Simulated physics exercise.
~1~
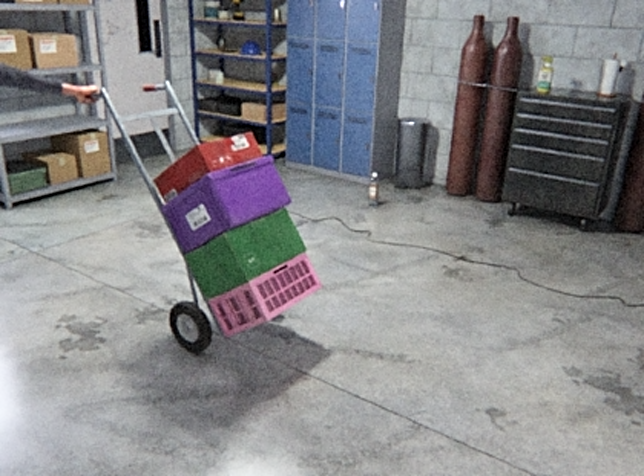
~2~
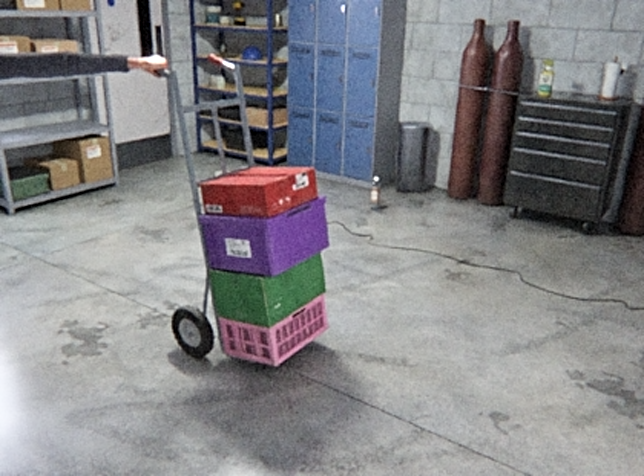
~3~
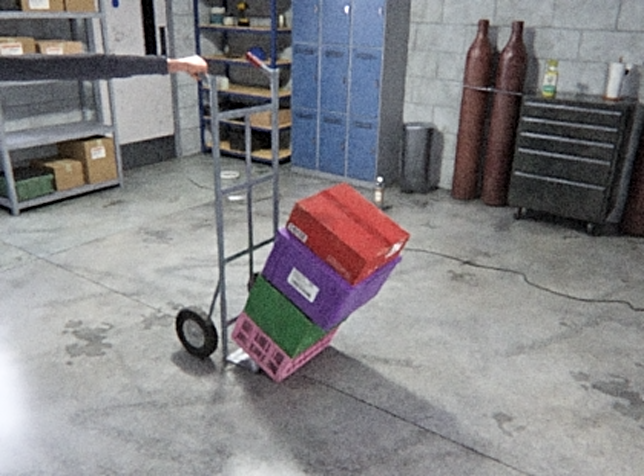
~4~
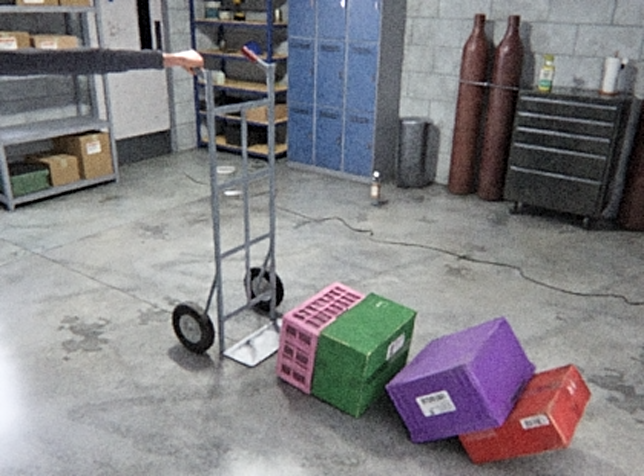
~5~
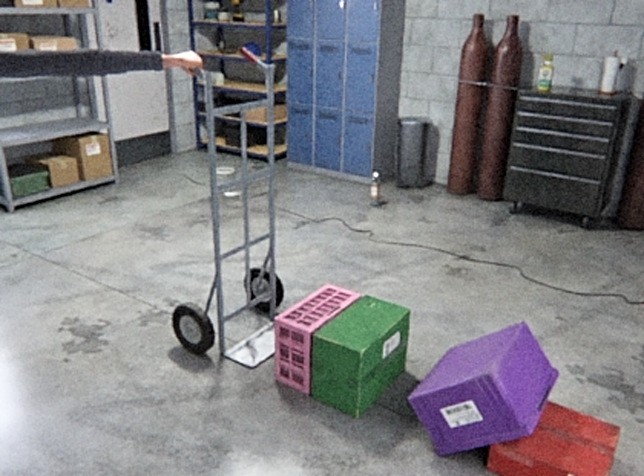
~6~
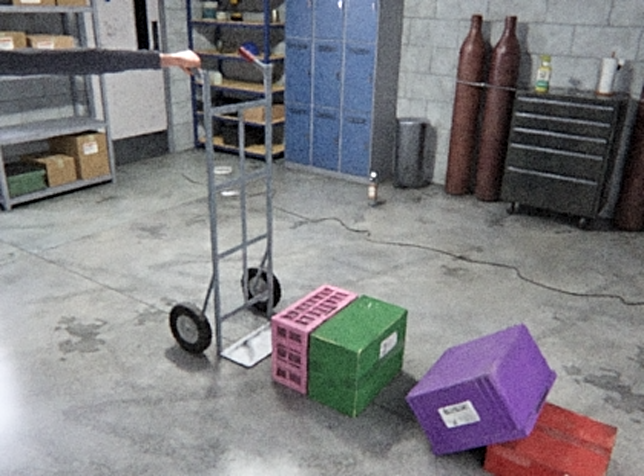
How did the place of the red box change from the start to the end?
At the start the red box sat on top of the stack on the tilted hand truck. By the end it lay on the floor well to the right, beside the purple tote and farthest from the truck.
